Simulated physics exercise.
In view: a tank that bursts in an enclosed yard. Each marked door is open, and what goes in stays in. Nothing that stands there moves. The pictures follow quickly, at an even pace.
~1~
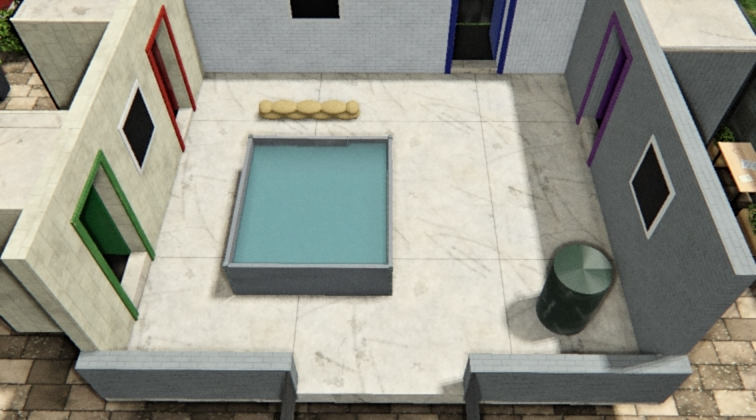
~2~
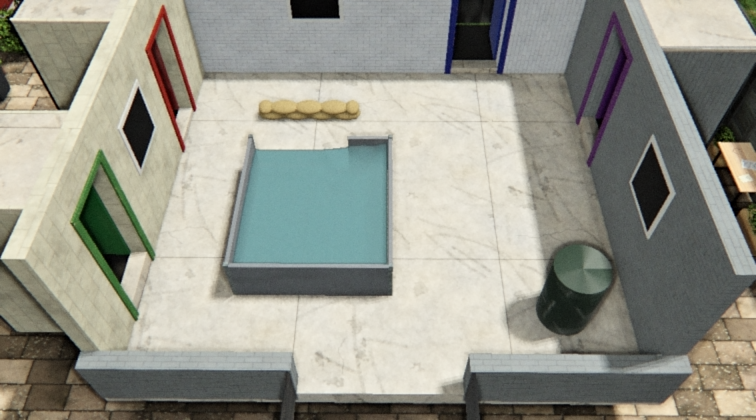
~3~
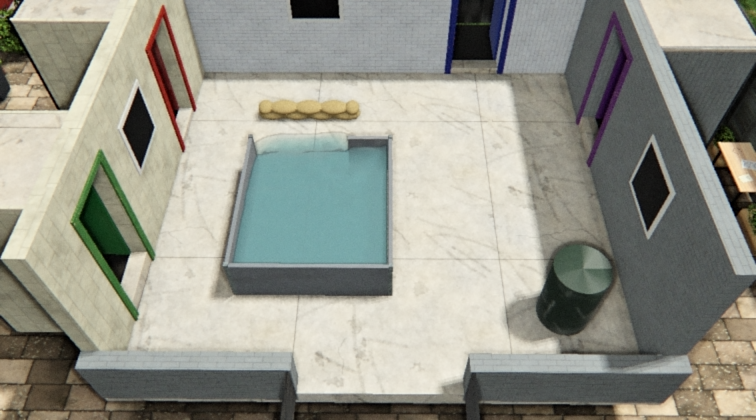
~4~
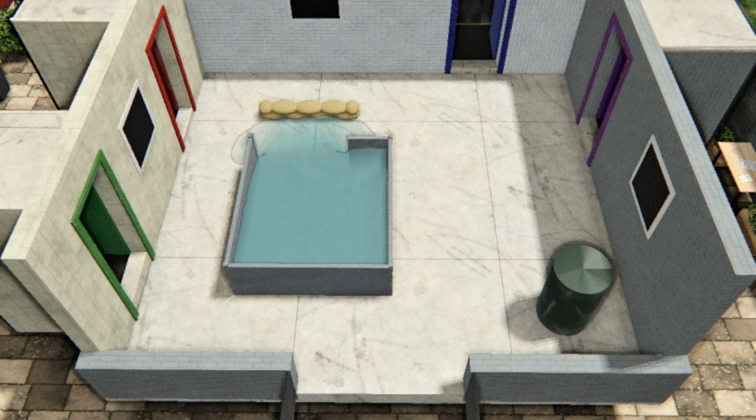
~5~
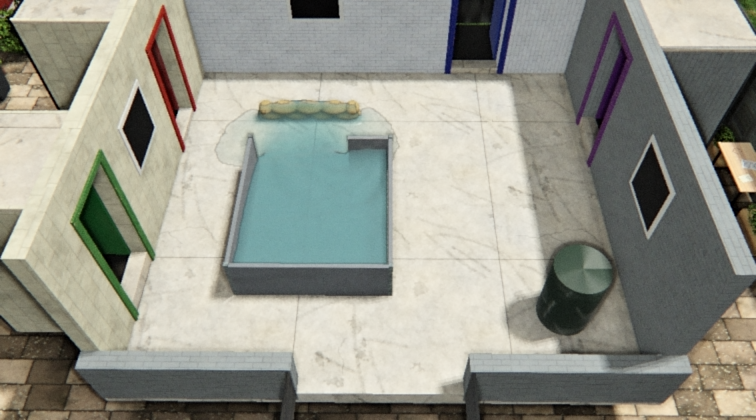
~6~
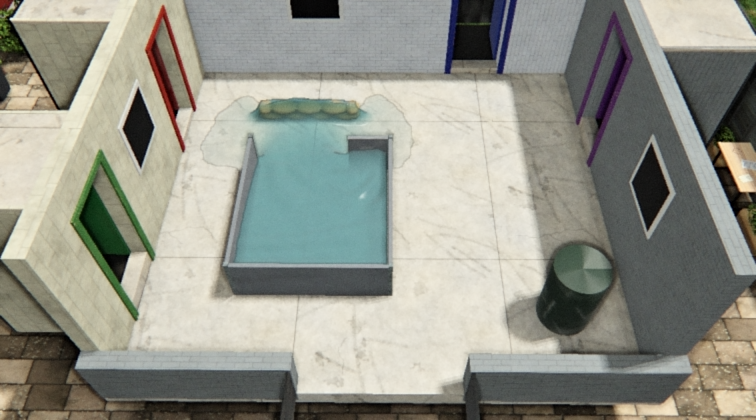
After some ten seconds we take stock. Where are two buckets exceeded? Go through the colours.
One by one: The red door takes more than that; the green door stays under that; the purple door stays under that; the blue door stays under that.
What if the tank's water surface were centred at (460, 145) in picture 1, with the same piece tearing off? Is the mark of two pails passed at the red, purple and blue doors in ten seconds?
In short: Red door goes over, purple door keeps below it, blue door lets more in.
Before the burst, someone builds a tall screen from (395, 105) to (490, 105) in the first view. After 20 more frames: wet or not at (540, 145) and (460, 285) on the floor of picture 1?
One after the other: Flooded, free of water.
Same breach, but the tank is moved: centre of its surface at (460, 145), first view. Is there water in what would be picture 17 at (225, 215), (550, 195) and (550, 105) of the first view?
In that order: Not flooded, not flooded, under water.
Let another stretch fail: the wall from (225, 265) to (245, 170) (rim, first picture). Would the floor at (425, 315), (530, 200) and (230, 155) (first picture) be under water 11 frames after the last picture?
As listed: Not flooded, no water, wet.
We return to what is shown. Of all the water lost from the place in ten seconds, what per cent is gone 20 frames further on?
Close to 55 %.
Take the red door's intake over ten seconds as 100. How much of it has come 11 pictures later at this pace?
Near 25 in a hundred.
A moment on, water covers 25 % of the floor; the red door under two buckets in, the green door not reached, the purple door not reached, the blue door not reached.
Next, water covers 40 % of the floor; the red door far over two buckets in, the green door not reached, the purple door not reached, the blue door wet at the sill, nothing in.
Then, water covers 60 % of the floor; the red door far over two buckets in, the green door wet at the sill, nothing in, the purple door wet at the sill, nothing in, the blue door wet at the sill, nothing in.
Later, water covers 75 % of the floor; the red door far over two buckets in, the green door wet at the sill, nothing in, the purple door wet at the sill, nothing in, the blue door wet at the sill, nothing in.
In the end, water covers 95 % of the floor; the red door far over two buckets in, the green door wet at the sill, nothing in, the purple door wet at the sill, nothing in, the blue door under two buckets in.
